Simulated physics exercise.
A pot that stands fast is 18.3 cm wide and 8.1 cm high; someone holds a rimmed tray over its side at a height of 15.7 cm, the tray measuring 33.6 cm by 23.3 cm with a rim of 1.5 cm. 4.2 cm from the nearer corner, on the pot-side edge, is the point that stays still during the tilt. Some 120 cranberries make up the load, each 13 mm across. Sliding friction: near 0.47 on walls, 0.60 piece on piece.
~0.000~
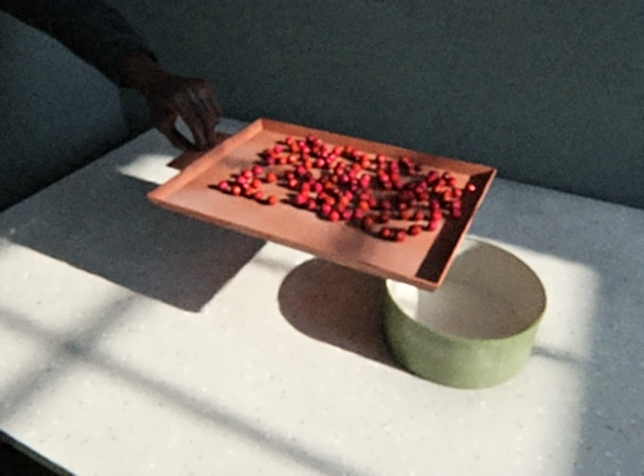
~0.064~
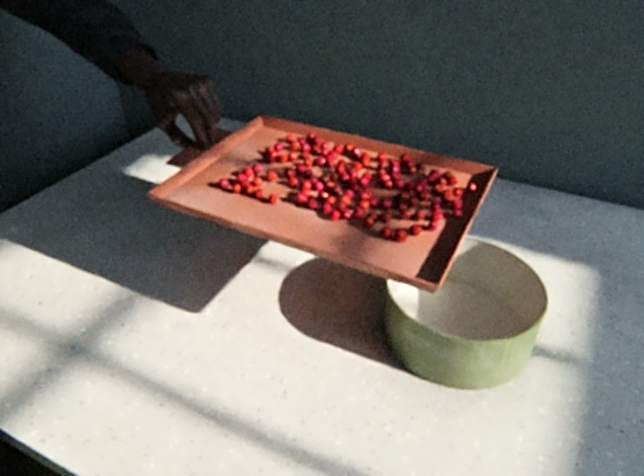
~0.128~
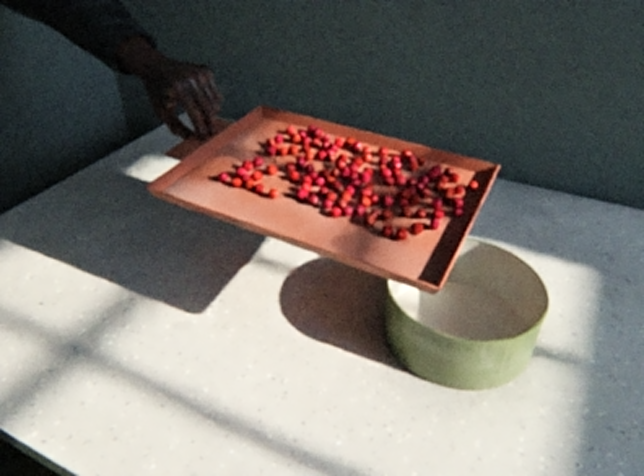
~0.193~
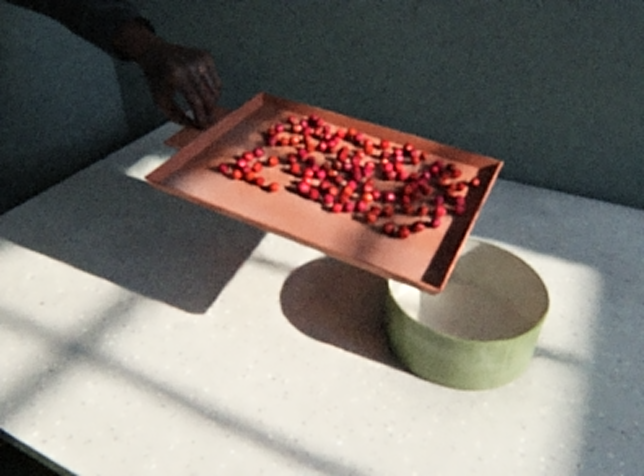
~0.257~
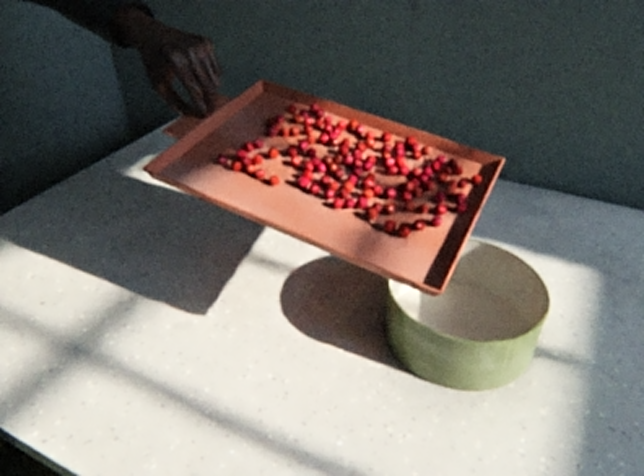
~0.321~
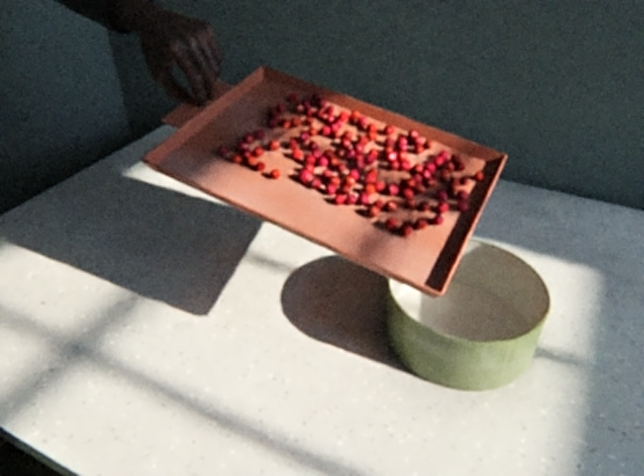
A hand raises the left end of a reddish tray of red berries beside a green pot.
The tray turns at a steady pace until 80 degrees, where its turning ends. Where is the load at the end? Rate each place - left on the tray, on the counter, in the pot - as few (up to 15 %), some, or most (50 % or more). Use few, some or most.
Tray: Few; counter: Most; pot: Few.
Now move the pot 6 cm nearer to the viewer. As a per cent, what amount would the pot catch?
70 per cent.
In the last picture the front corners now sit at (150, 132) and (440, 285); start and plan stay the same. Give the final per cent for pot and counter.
You'd end with pot at 60 and counter at 40.
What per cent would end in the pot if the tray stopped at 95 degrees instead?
In that case some 5 per cent.
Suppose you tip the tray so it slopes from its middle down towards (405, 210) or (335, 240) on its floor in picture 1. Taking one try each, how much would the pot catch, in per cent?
I'd put it at about 70 per cent for the first tilt and about 0 per cent for the second.
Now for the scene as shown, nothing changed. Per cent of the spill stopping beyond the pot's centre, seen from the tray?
I'd put it close to 80 per cent.
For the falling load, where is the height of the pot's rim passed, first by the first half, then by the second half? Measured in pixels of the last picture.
At roughly (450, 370) first, later on at (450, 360).
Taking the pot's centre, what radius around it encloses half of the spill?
About 18 cm from the centre.
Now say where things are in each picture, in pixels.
Tray tilt 0 degrees, front corners at (153, 194) and (434, 280); middle of the pieces at (352, 183); pot at (464, 282), in the first frame.
Tray tilt 1 degrees, front corners at (154, 192) and (435, 281); middle of the pieces at (353, 182), in the second frame.
Tray tilt 3 degrees, front corners at (153, 185) and (436, 282), lowest corner right front; middle of the pieces at (354, 177), in the third frame.
Tray tilt 6 degrees, front corners at (152, 176) and (437, 284), lowest corner right front; middle of the pieces at (355, 171), in the fourth frame.
Tray tilt 9 degrees, front corners at (150, 167) and (437, 286), lowest corner right front; middle of the pieces at (357, 165), in the fifth frame.
Tray tilt 12 degrees, front corners at (149, 158) and (438, 288), lowest corner right front; middle of the pieces at (358, 159); pot at (467, 284). Its pace works out near 45 degrees a second, in the sixth frame.
After 0.99 s, tilt 44 degrees; the tray holds 100 %, the pot 0 %.
After 1.44 s, tilt 65 degrees; the tray holds 90 %, the pot 0 %.
Then, at 1.97 s, tilt 80 degrees; the tray holds 30 %, the pot 5 %.
At rest (3.0 s), tray 0 %, counter 90 %, pot 10 %.
